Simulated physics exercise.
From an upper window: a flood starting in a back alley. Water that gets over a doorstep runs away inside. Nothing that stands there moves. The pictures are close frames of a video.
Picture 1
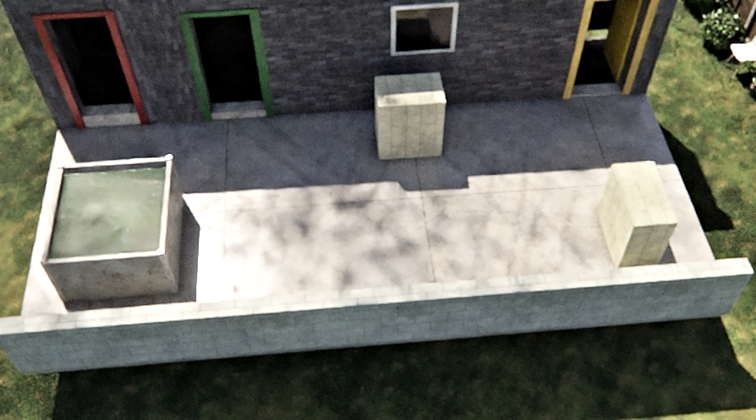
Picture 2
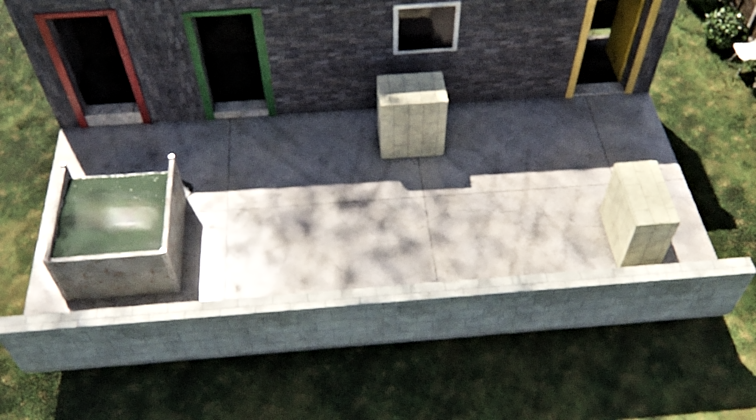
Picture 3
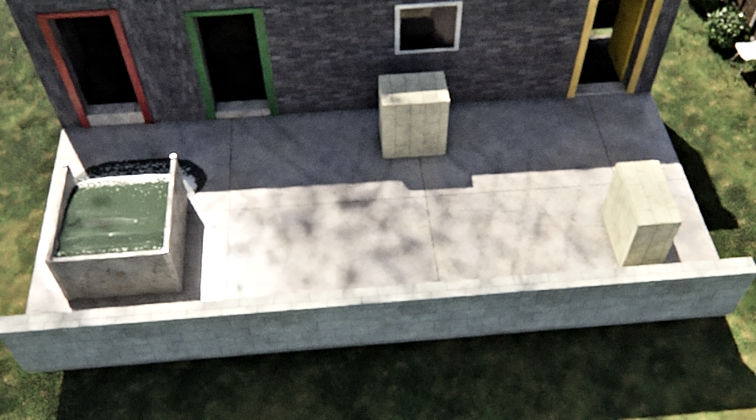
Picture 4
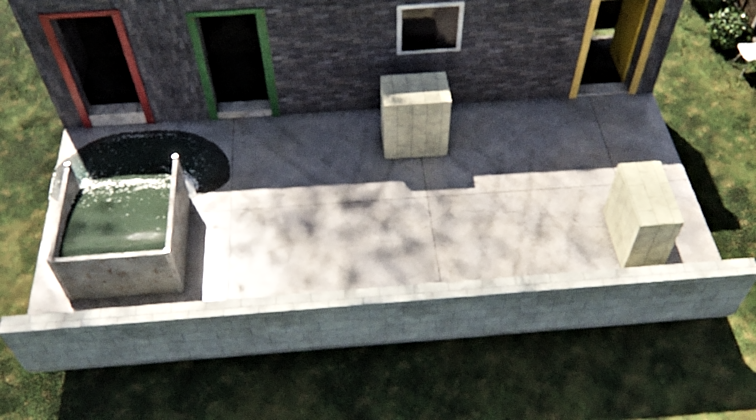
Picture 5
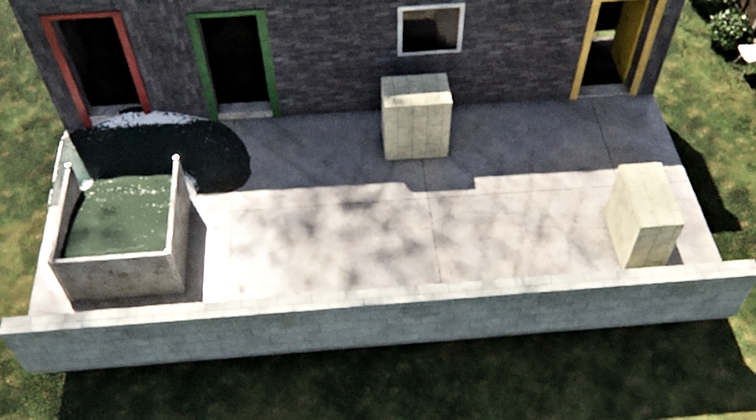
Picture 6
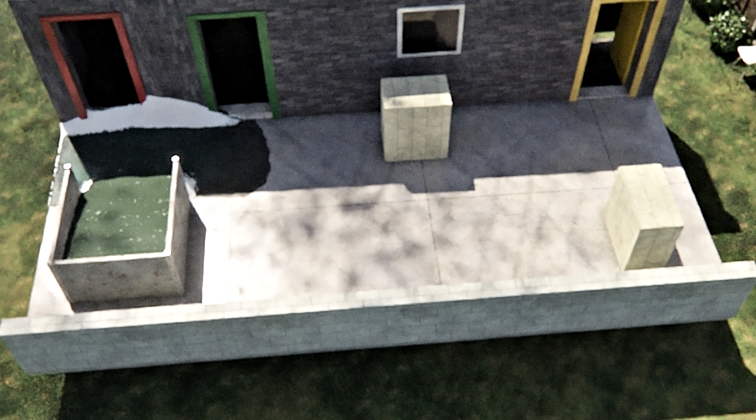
Back alley seen from above, water pouring from the far side of a concrete tank and spreading to the red-framed doorway.
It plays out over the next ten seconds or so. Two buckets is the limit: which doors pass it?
In the end: The yellow door holds within the limit; the red door floods; the green door floods.
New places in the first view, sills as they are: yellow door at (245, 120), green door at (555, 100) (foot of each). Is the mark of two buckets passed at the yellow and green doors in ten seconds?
My reading: The yellow one takes more; the green one lets less in.
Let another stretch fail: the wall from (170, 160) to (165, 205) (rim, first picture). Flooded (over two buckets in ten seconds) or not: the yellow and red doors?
In short: Yellow door is under; red door takes less.
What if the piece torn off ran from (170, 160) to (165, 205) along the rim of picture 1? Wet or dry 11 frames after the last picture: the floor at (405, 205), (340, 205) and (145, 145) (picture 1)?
As listed: Under water, covered, dry.
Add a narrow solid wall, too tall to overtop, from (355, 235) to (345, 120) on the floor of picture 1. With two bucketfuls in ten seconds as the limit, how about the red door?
Red door is over.
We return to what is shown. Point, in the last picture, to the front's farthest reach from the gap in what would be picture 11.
At about (364, 113).
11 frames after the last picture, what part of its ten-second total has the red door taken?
I make it 95 per cent.
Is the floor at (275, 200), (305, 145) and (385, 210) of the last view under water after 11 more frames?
In turn: No water, covered, free of water.
A moment on, water covers 15 % of the floor; the yellow door not reached, the red door far over two buckets in, the green door under two buckets in.
Next, water covers 25 % of the floor; the yellow door not reached, the red door far over two buckets in, the green door over two buckets in.
Then, water covers 50 % of the floor; the yellow door wet at the sill, nothing in, the red door far over two buckets in, the green door over two buckets in.
Later, water covers 70 % of the floor; the yellow door wet at the sill, nothing in, the red door far over two buckets in, the green door over two buckets in.
In the end, water covers 70 % of the floor; the yellow door wet at the sill, nothing in, the red door far over two buckets in, the green door over two buckets in.
